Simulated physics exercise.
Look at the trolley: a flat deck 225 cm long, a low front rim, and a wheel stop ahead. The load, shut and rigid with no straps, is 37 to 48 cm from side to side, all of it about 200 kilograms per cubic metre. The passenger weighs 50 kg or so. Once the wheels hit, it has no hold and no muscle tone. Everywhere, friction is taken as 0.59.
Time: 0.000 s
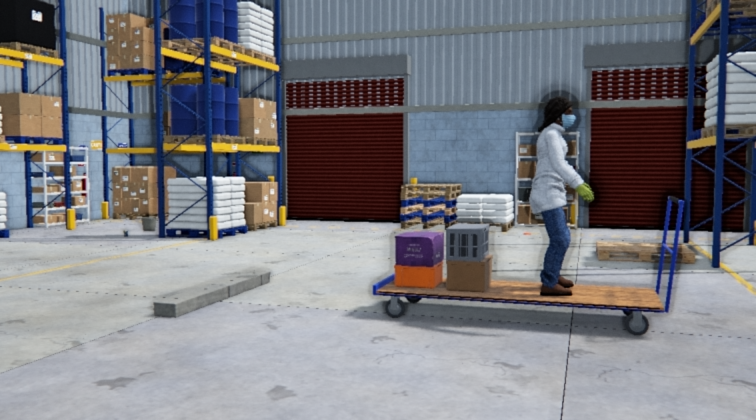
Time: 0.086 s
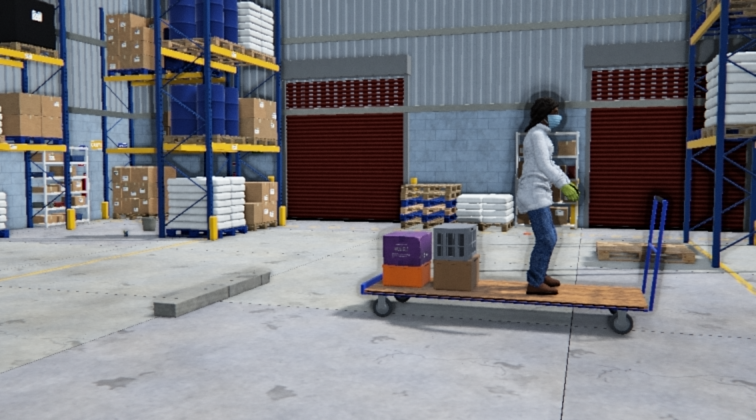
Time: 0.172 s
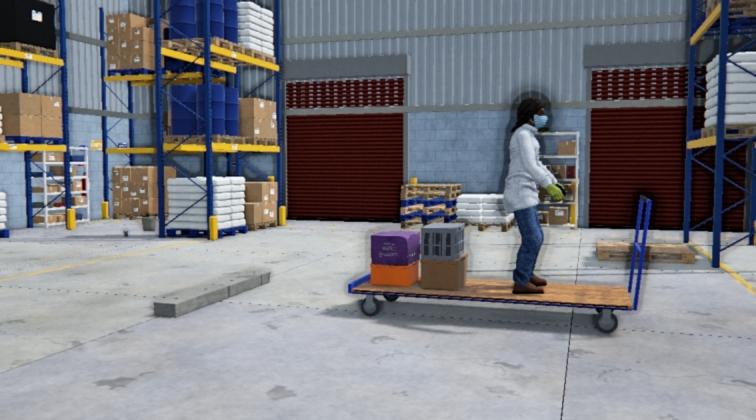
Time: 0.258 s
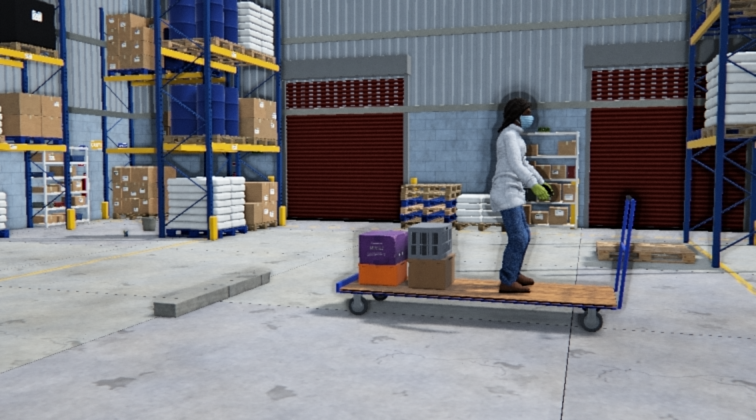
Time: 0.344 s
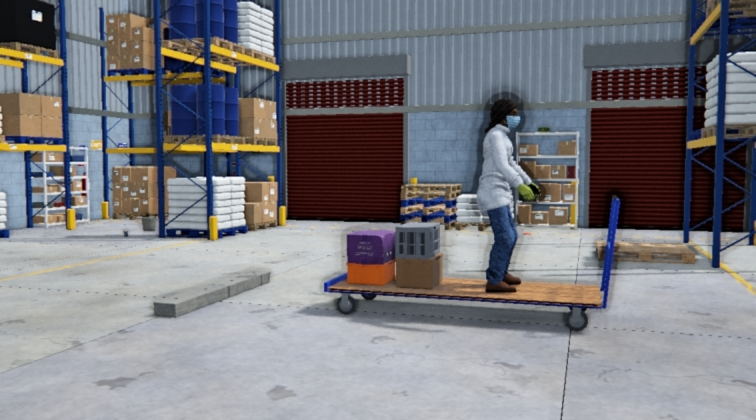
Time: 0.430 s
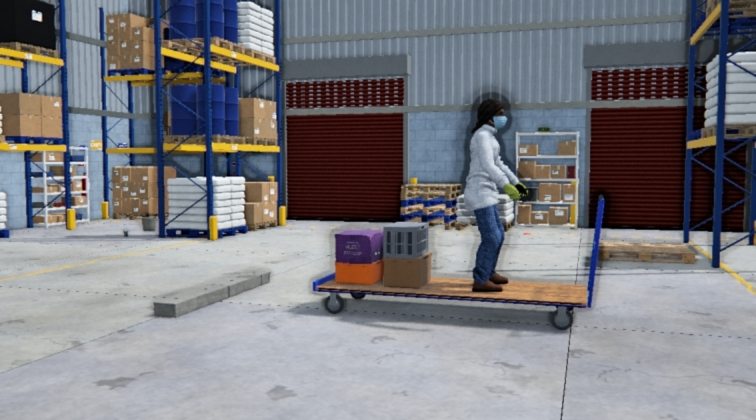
A masked worker in a white coat and green gloves stood on a flat trolley as it rolled steadily left across a warehouse floor, carrying stacked boxes, including purple and orange ones.
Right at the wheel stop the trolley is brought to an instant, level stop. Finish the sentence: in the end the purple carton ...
In the end the purple carton is left on the deck.
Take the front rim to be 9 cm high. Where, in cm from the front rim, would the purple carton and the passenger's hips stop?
Result: Purple 10 cm behind rim; hips 90 cm behind rim.
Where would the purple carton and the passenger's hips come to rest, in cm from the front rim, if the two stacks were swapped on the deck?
Purple 50 behind, hips 90 behind.
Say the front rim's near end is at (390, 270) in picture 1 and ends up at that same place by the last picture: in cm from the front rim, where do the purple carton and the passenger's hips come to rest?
Rest points: Purple at 20 cm behind, hips at 100 cm behind.
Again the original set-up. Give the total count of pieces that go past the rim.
0.
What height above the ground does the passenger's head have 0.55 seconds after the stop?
Roughly 90 cm above the ground.
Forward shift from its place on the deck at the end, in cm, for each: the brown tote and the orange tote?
The brown one ends 20 cm ahead of its place and the orange one 10 cm ahead.
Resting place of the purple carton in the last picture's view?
Around (234, 241).
Impact comes at 1.31 s.
After 1.86 s the purple carton is 15 cm behind the rim, tilted 0°, near (234, 241) in the last picture's view.
After 2.31 s the purple carton is 15 cm behind the rim, tilted 0°, near (234, 241) in the last picture's view.
At rest, 2.5 s, nothing is past the rim; behind it, purple carton, brown tote, grey crate, orange tote and the passenger's hips.
